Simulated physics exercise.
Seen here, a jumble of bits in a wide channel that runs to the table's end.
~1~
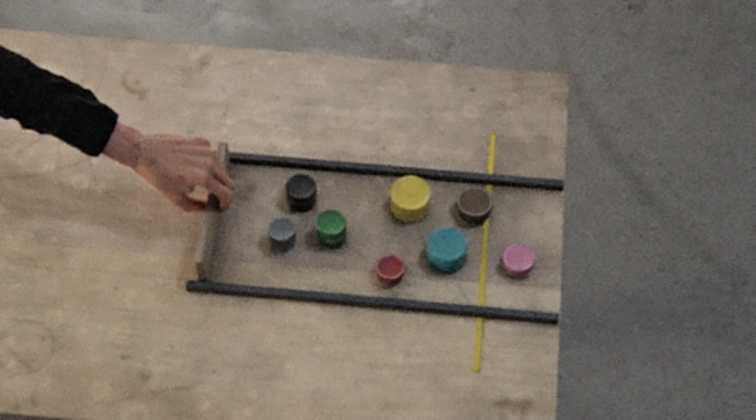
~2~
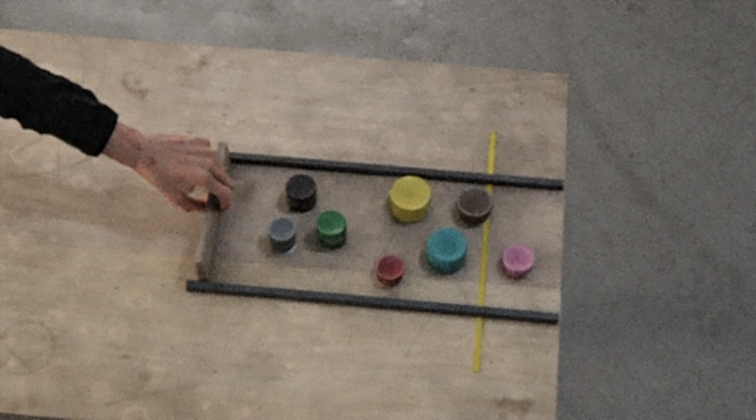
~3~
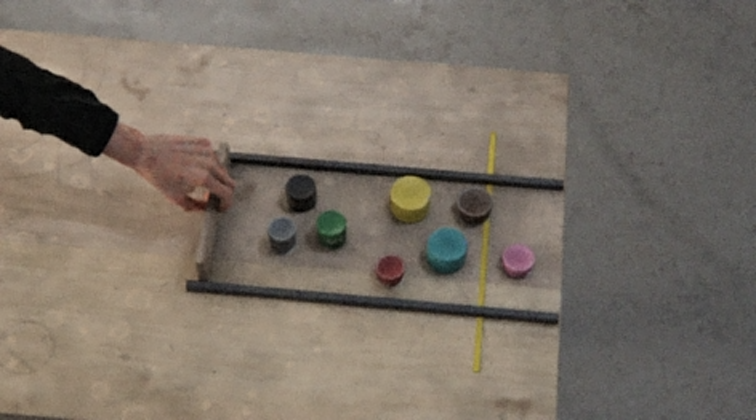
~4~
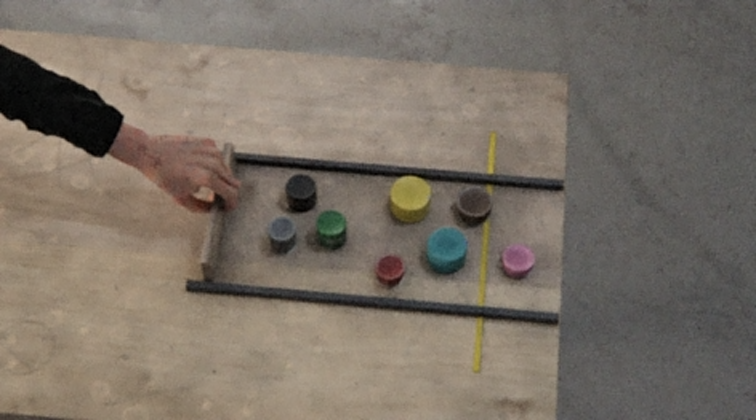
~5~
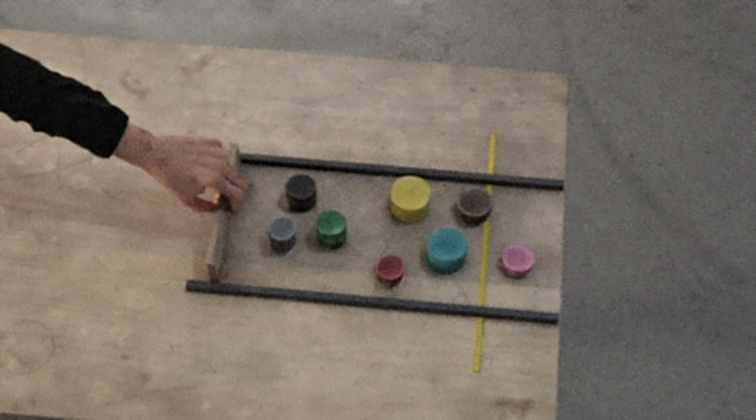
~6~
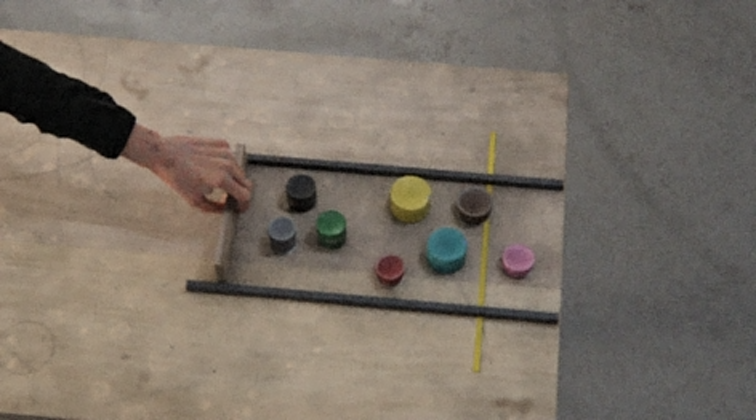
A hand in a dark sleeve grips a wooden board at the left end of a wide channel between two dark rails on a pale wooden tabletop, seen from above. Black, grey, green, red, yellow, turquoise, brown and pink tubs sit scattered rightward, near a yellow tape strip crossing the channel. The hand slides the board slightly right, while the tubs and the view stay still.
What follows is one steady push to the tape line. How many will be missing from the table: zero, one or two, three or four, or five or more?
Here the number that fall off is one or two.
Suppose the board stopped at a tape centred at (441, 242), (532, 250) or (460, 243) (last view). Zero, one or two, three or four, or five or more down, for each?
In that order: No fall at all; three or four; no fall at all.
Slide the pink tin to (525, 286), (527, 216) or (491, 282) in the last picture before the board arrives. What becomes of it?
In that order, it survives; comes down; survives.
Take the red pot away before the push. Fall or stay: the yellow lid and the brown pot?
The yellow lid holds on, the brown pot drops off.
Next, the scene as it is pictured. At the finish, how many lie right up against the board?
The number is 4.
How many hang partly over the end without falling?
0 of them.
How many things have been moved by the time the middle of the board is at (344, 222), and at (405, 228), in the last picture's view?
The counts are 3 and 7.
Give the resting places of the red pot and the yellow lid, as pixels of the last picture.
First (497, 283), then (536, 199).
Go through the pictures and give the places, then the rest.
Pink tin (518, 261); brown pot (474, 206); turquoise lid (447, 250); board (213, 211); tape (485, 246), in the first frame.
Brown pot (474, 206); grey pot (283, 236), in the second frame.
Turquoise lid (447, 250); green tub (332, 230), in the third frame.
Pink tin (518, 262); board (219, 212), in the fourth frame.
Brown pot (474, 206); red pot (390, 271), in the fifth frame.
Pink tin (518, 262); brown pot (474, 206); turquoise lid (447, 250); board (232, 213); tape (485, 246), in the sixth frame.
A little later, none off yet; pink tin at rest near (518, 262); brown pot at rest near (474, 206); turquoise lid at rest near (447, 250).
When it is over, the number that fall off is one or two; down, brown pot and pink tin.
